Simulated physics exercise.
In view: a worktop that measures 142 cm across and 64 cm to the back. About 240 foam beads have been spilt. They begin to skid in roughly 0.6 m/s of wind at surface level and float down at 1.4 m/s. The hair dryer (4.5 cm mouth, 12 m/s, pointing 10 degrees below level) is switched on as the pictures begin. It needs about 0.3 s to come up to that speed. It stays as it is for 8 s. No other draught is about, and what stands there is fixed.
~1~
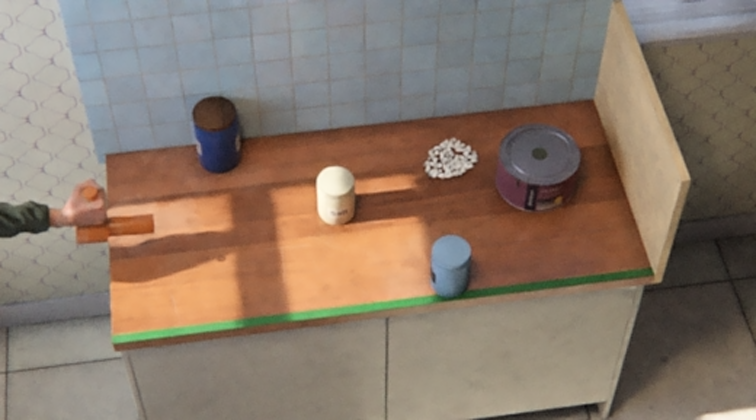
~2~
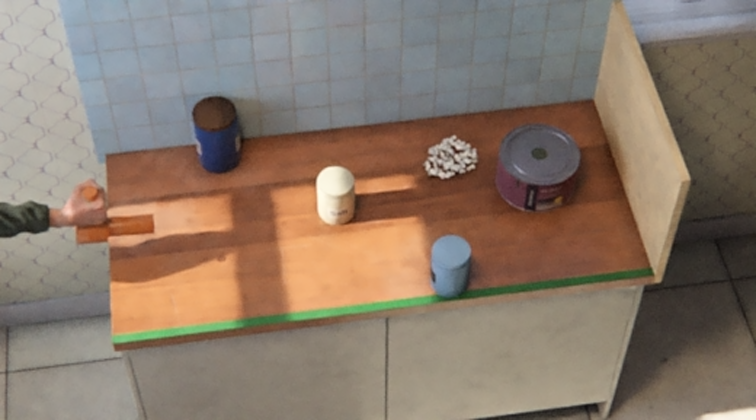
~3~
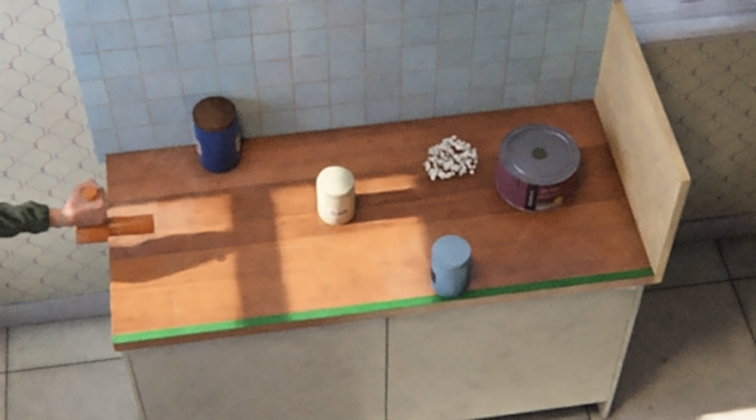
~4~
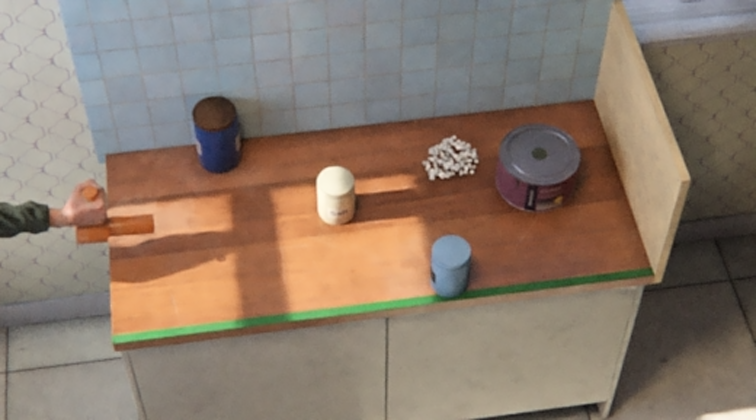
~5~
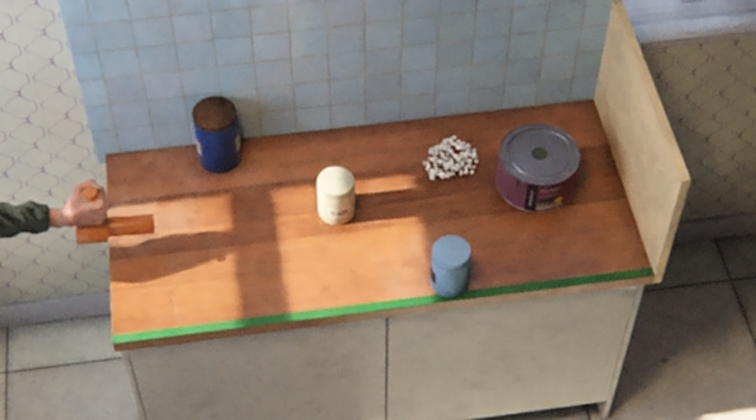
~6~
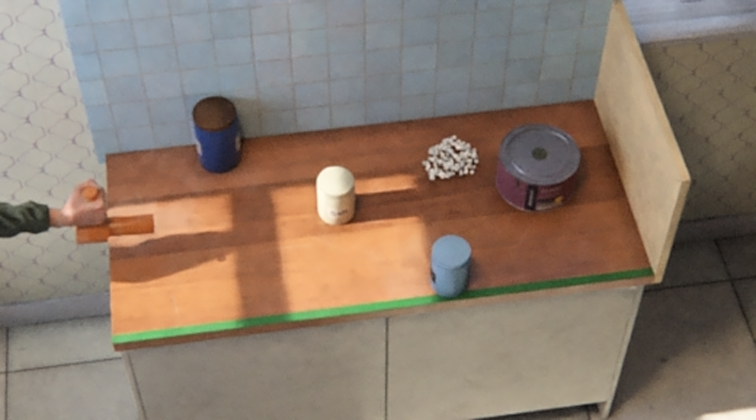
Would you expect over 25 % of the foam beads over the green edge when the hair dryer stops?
Answer: Yes.
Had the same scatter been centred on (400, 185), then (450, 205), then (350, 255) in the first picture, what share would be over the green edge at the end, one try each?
In turn about 30 %, 50 %, 90 %.
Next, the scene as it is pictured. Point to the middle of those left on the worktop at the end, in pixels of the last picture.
Near (547, 140).
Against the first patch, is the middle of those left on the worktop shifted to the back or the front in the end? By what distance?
Towards the front, some 5 cm.
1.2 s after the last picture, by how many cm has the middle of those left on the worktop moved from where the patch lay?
Roughly 0 cm.
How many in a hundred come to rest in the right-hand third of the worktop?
Some 50 per cent.
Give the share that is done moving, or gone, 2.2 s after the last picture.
Near 2 %.
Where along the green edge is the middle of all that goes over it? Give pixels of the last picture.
Around (652, 276).
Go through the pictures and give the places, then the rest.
In the first picture, the middle of the foam beads is near (452, 161), none has stirred yet and the mouth of the hair dryer is at (153, 224).
In the second picture, the middle of the foam beads is near (452, 160), none has stirred yet and the green edge is centred on (389, 309).
In the third picture, the middle of the foam beads is near (452, 161), none has stirred yet, the top of a large tin is at (540, 153) and the top of a jar is at (336, 181).
In the fourth picture, the middle of the foam beads is near (452, 161) and none has stirred yet.
In the fifth picture, the middle of the foam beads is near (452, 161) and none has stirred yet.
In the sixth picture, the middle of the foam beads is near (452, 161) and none has stirred yet.
Then, 1.2 s after the last picture the count stands so, 0 % are over the green edge; the middle of those still in play is near (454, 159).
Then, 2.2 s after the last picture the count stands so, 0 % are over the green edge; the middle of those still in play is near (460, 154).
Then, 4.1 s after the last picture the count stands so, 10 % are over the green edge; the middle of those still in play is near (469, 162).
Then, 7.7 s after the last picture, at the end, 38 % are over the green edge; the middle of those still in play is near (547, 140).
